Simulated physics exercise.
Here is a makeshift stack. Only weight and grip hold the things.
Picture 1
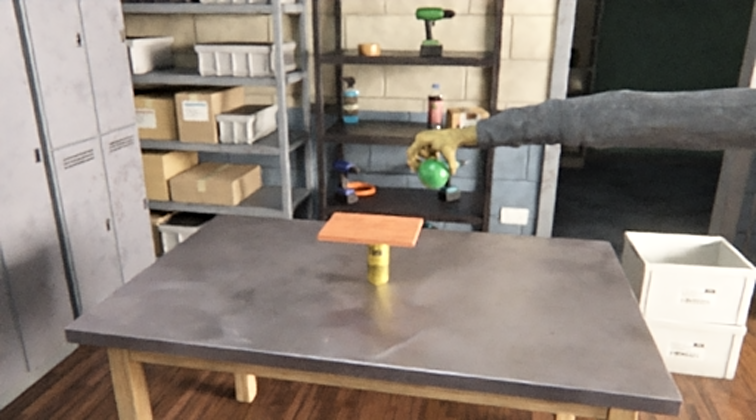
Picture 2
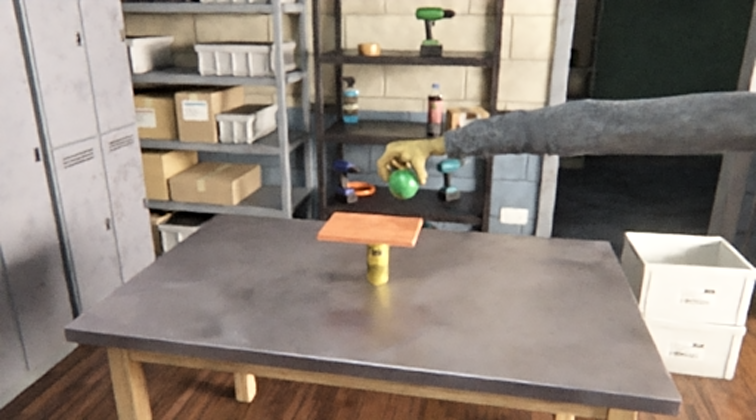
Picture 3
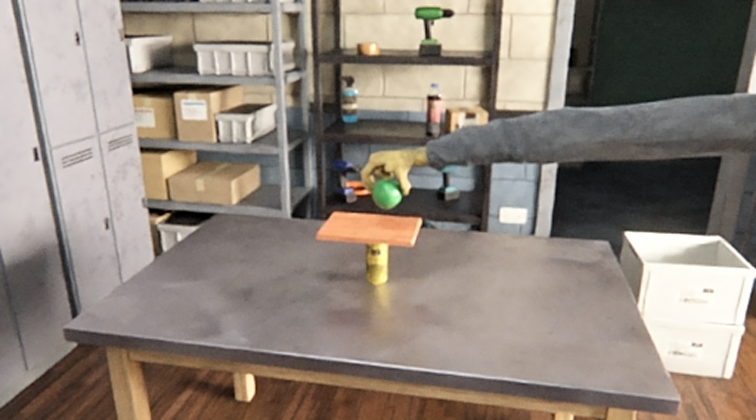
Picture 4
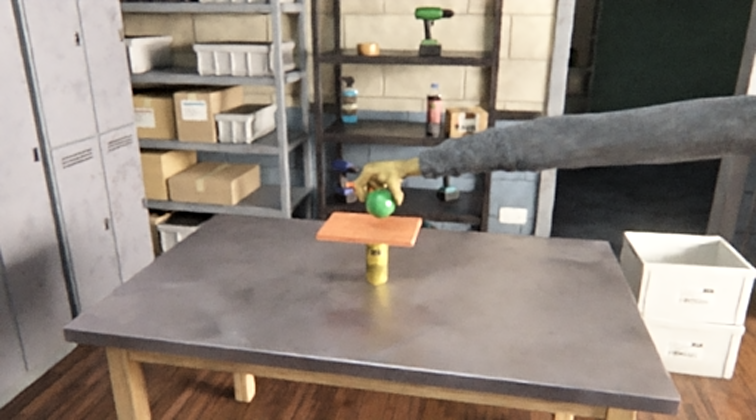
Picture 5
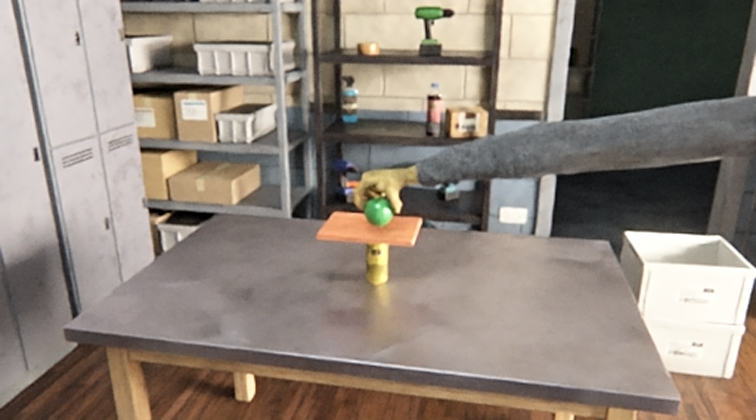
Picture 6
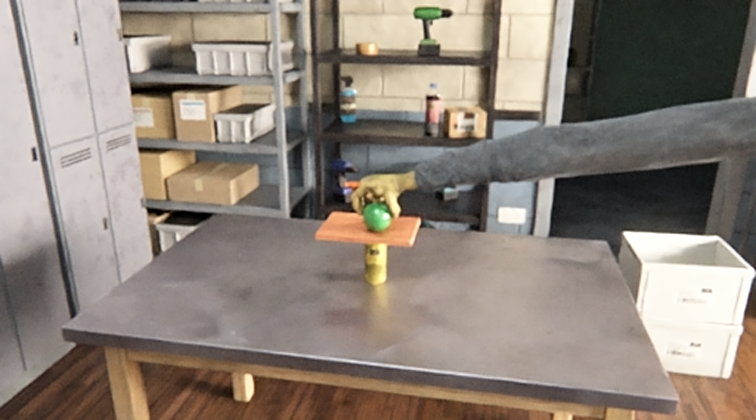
The footage shows a gloved hand carrying a green apple leftward and down above a workshop table, then setting it on an orange board that rests across a yellow can, with the fingers still gripping the apple.
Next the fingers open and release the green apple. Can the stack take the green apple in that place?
In the end the stack stays up.
Then, 0.40 s after the last picture, nothing has stirred.
Then, 1.10 s after the last picture, green apple resting near (377, 218).
At rest, all 3 in place. Seen from the same camera at the end, green apple near (377, 218). The stack keeps its balance.
